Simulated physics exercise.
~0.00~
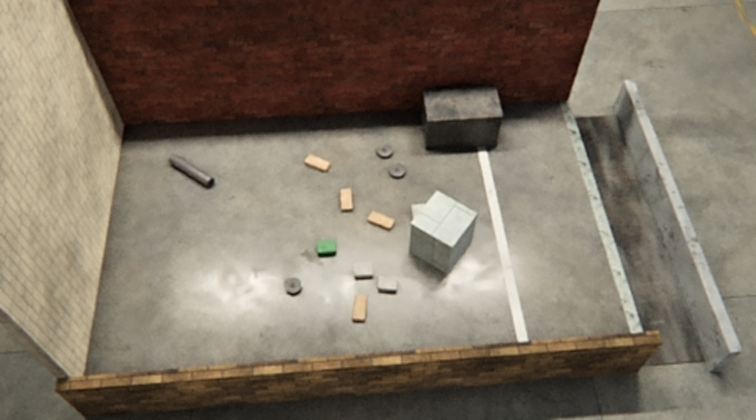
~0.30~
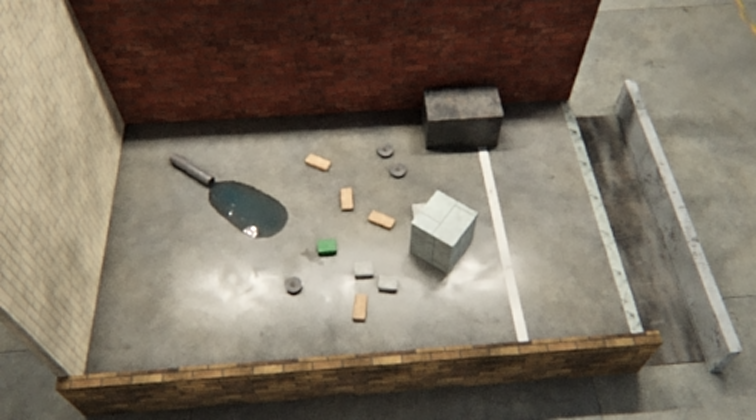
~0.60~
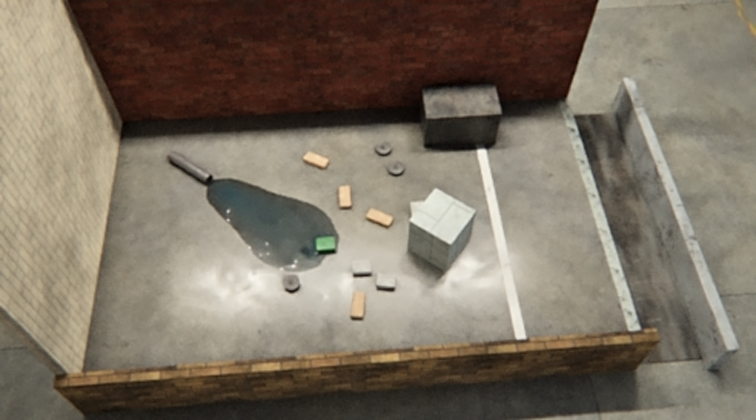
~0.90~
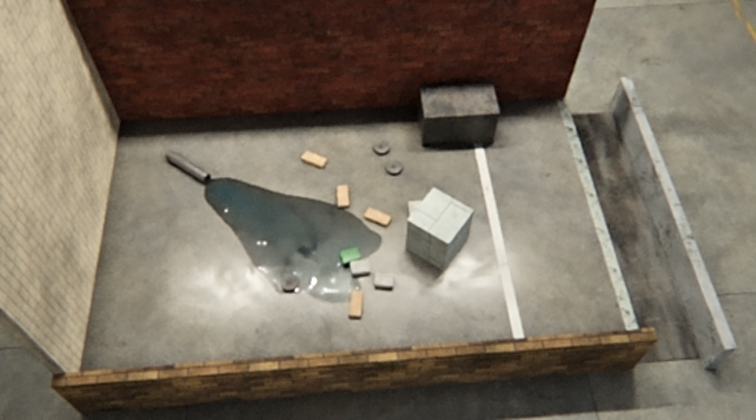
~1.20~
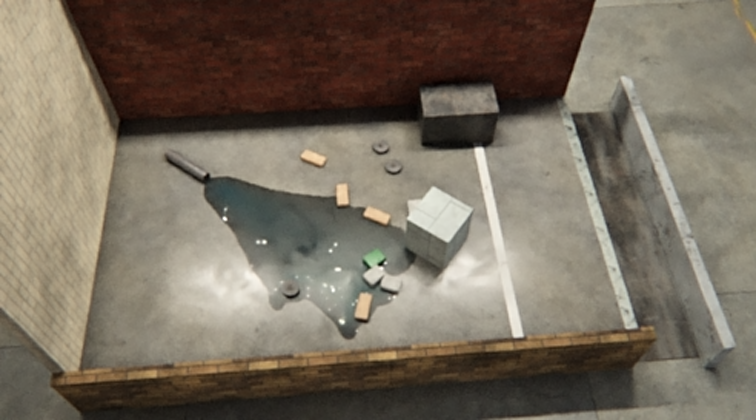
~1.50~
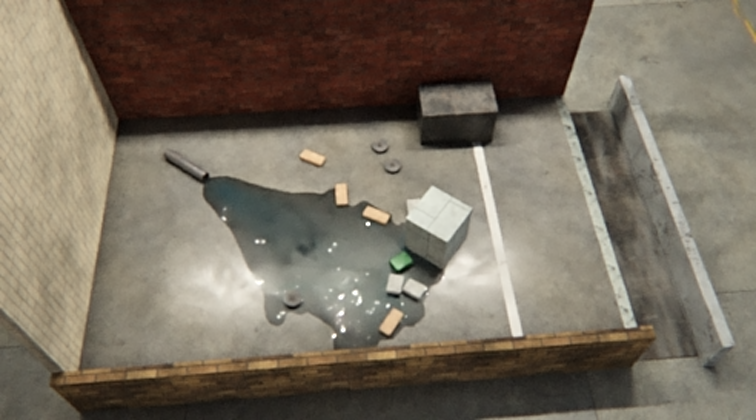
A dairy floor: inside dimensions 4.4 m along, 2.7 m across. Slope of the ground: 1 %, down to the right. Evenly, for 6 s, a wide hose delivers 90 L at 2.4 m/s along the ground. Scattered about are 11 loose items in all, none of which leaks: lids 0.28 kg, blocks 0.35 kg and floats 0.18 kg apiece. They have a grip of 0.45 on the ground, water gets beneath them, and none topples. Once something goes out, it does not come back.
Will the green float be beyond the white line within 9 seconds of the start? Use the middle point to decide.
Watch the green float - it gets over.
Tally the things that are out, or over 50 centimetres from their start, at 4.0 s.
Count: 4.
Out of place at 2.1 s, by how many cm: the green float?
I'd guess some 120 cm by then.
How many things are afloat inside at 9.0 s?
It comes to 0 of them.
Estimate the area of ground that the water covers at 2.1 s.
Some 2.5 m2 of it.
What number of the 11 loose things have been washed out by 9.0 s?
Count: 4.
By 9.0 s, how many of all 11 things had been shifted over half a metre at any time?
I make that 4.
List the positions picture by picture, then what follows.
The first frame shows the green float at (327, 246), on the bottom; water covers 0.0 m2; 0 of 11 have shifted.
The second frame shows the green float at (327, 245), on the bottom; water covers 0.3 m2; 0 of 11 have shifted.
The third frame shows the green float at (325, 243) rests on the ground; water covers 0.6 m2; 0 of 11 have shifted.
The fourth frame shows the green float at (350, 255) rests on the ground, 27 cm from its start; water covers 1.0 m2; 1 of 11 have shifted.
The fifth frame shows the green float at (374, 258) floats, 48 cm from its start; water covers 1.3 m2; 5 of 11 have shifted.
The sixth frame shows the green float at (401, 261), afloat, 72 cm from its start; 1.7 m2 under water; 5 of 11 have shifted.
After 2.1 s the green float is near (460, 285), 1.3 m from its start, afloat; 0 of 11 are over the mark; 3 afloat.
After 4.0 s the green float is near (589, 263), 2.3 m from its start, aground; 4 of 11 are over the mark; 0 afloat.
After 6.3 s the green float has gone out; 4 of 11 are over the mark; 0 afloat.
After 9.0 s the green float has gone out; 4 of 11 are over the mark; 0 afloat.
